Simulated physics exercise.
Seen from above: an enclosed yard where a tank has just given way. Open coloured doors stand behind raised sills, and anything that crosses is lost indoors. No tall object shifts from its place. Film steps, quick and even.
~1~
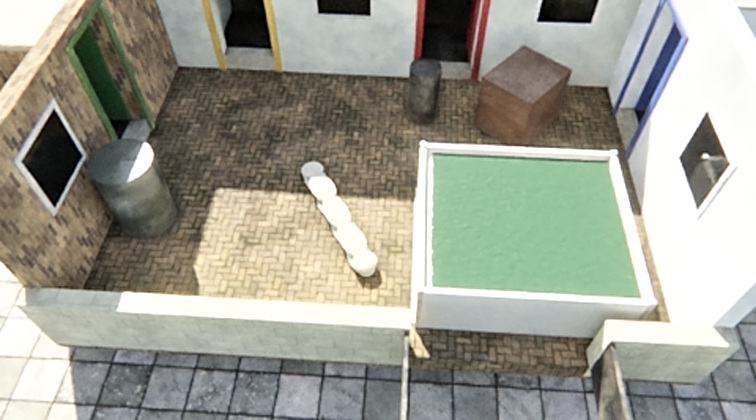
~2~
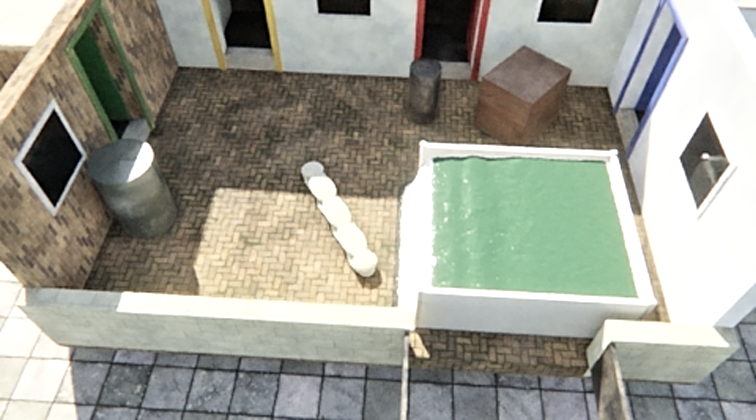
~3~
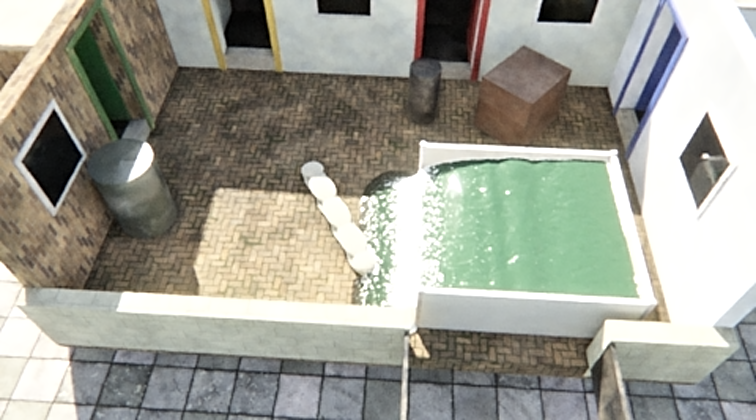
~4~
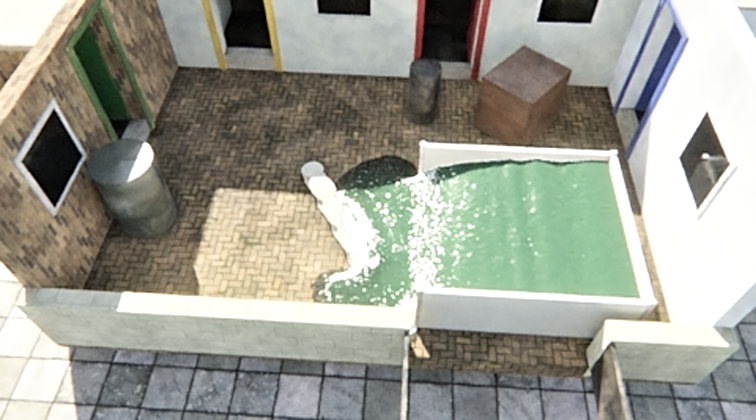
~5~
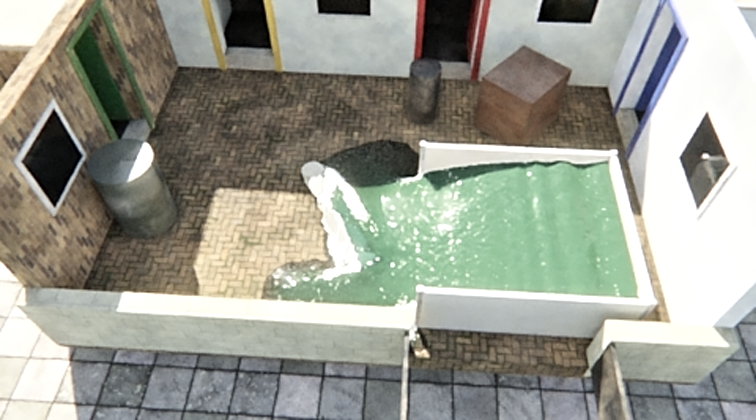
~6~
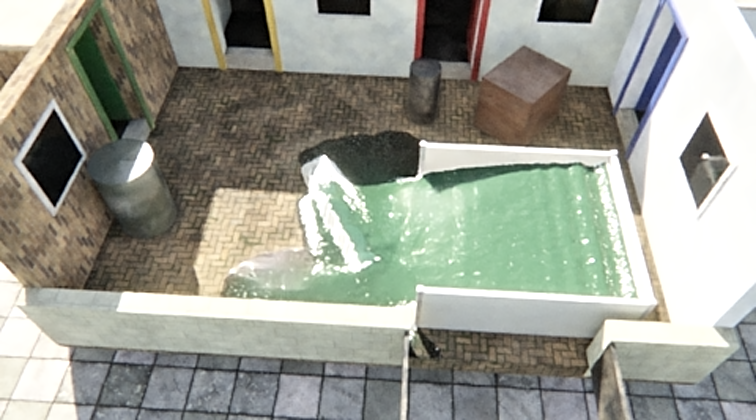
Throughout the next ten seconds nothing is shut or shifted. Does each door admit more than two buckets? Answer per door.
The yellow door: It does not; the red door: It does not; the green door: It does not; the blue door: It does not.
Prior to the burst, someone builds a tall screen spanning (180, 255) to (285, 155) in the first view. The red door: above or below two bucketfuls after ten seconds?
Note - red door does not reach it.
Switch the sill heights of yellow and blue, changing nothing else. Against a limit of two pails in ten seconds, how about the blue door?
For the blue, I reckon it remains short.
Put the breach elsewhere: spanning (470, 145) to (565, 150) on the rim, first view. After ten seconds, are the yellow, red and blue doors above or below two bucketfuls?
Checking each in turn: Yellow door falls below the cutoff, red door clears the cutoff, blue door clears the cutoff.
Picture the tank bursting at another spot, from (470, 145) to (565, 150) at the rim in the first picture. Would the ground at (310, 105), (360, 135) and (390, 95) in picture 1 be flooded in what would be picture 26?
Log: Point 1 inundated; point 2 inundated; point 3 inundated.
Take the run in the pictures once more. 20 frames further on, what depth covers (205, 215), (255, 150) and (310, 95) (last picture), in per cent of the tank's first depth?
Roughly 30, 2 and 16 per cent, in turn.
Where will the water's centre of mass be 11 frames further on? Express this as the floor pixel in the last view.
Point: (357, 233).
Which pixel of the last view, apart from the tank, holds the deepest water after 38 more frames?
Deepest spot: Around (503, 100).
A moment on, water covers 50 % of the floor; the yellow door not reached, the red door not reached, the green door not reached, the blue door not reached.
Next, water covers 65 % of the floor; the yellow door wet at the sill, nothing in, the red door not reached, the green door wet at the sill, nothing in, the blue door not reached.
Then, water covers 75 % of the floor; the yellow door wet at the sill, nothing in, the red door wet at the sill, nothing in, the green door wet at the sill, nothing in, the blue door not reached.
Later, water covers 85 % of the floor; the yellow door under two buckets in, the red door wet at the sill, nothing in, the green door wet at the sill, nothing in, the blue door wet at the sill, nothing in.
In the end, water covers 95 % of the floor; the yellow door under two buckets in, the red door under two buckets in, the green door wet at the sill, nothing in, the blue door wet at the sill, nothing in.
